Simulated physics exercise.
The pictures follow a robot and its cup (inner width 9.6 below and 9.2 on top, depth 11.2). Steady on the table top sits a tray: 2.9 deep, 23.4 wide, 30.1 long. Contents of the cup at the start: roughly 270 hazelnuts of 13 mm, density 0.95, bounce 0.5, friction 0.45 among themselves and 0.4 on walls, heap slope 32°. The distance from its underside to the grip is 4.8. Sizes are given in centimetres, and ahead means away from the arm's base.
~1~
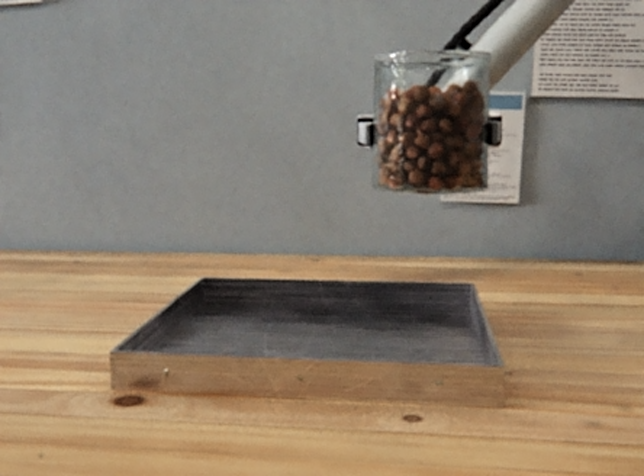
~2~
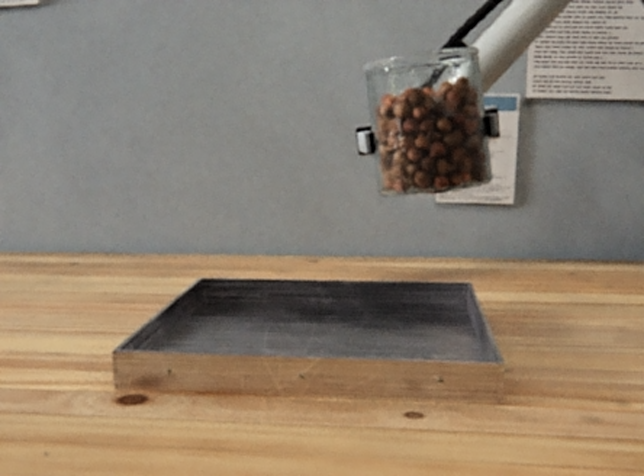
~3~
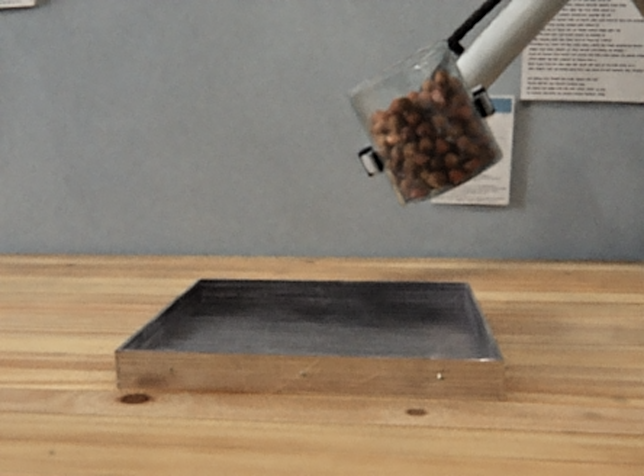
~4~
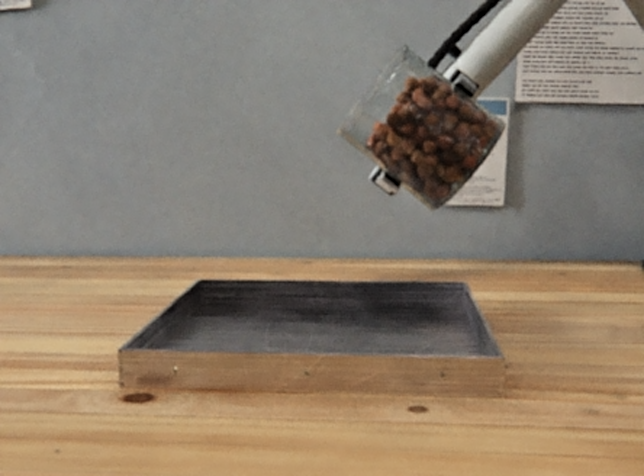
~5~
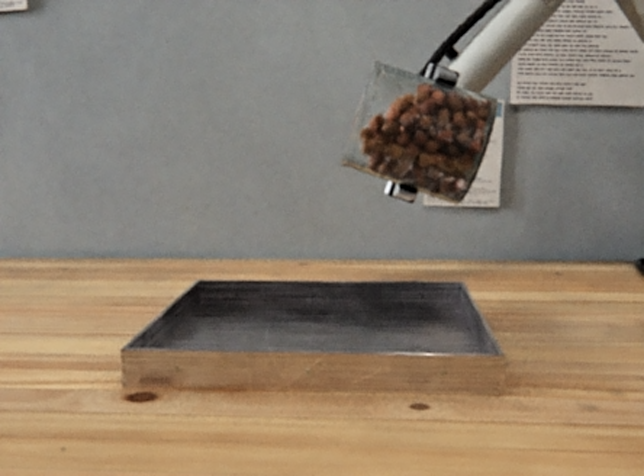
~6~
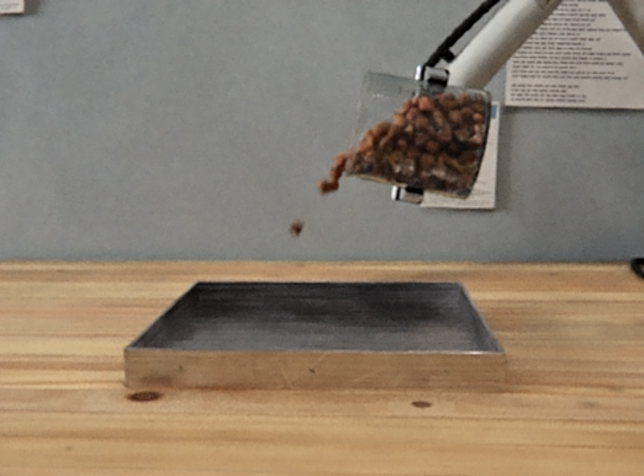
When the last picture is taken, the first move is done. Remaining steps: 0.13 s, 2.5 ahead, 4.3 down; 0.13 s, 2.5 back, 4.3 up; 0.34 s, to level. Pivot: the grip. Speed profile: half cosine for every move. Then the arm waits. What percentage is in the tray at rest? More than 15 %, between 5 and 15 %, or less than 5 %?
Between 5 and 15 %.
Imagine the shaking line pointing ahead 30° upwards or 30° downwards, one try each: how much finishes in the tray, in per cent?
Near 45 and 20 percent respectively.
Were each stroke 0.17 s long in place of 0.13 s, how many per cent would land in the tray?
About 5 per cent, then.
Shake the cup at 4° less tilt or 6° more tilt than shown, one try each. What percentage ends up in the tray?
Estimates, in order: 5 % and 15 %.
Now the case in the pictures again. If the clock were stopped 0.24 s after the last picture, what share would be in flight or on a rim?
Around 2 per cent of the load.
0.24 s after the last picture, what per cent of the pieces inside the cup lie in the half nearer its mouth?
Close to 40 in a hundred.
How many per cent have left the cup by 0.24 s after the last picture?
5 %.
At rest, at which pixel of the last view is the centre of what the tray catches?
Near (304, 336).
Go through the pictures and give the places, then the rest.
In the first frame, cup middle at (430, 124), level; upper third of the load around (434, 106), from x 385 to 480, top at y 90; 266 in the cup.
In the second frame, cup middle at (428, 125), tilted 8° forward; upper third of the load around (430, 109), from x 380 to 480, top at y 85.
In the third frame, cup middle at (424, 126), tilted 27° forward; upper third of the load around (432, 110), from x 375 to 490, top at y 80.
In the fourth frame, cup middle at (420, 130), tilted 52° forward; upper third of the load around (431, 111), from x 370 to 490, top at y 85.
In the fifth frame, cup middle at (418, 134), tilted 71° forward; upper third of the load around (433, 115), from x 365 to 485, top at y 90.
In the sixth frame, cup middle at (417, 136), tilted 79° forward; upper third of the load around (439, 120), from x 295 to 480, top at y 100; 263 in the cup, 3 in flight or on a rim.
Then, 0.24 s later, tilted 79° forward, highest piece 23 above the table; 254 in the cup, 8 in the tray, 4 in flight or on a rim.
Then, 0.48 s later, tilted 22° forward, highest piece 25 above the table; 246 in the cup, 18 in the tray, 2 in flight or on a rim.
Then, 0.80 s later, level, highest piece 25 above the table; 246 in the cup, 20 in the tray.
Then, 1.85 s later, level, highest piece 24 above the table; 246 in the cup, 20 in the tray.
At rest, 246 in the cup, 20 in the tray. That is 8 % in the tray.
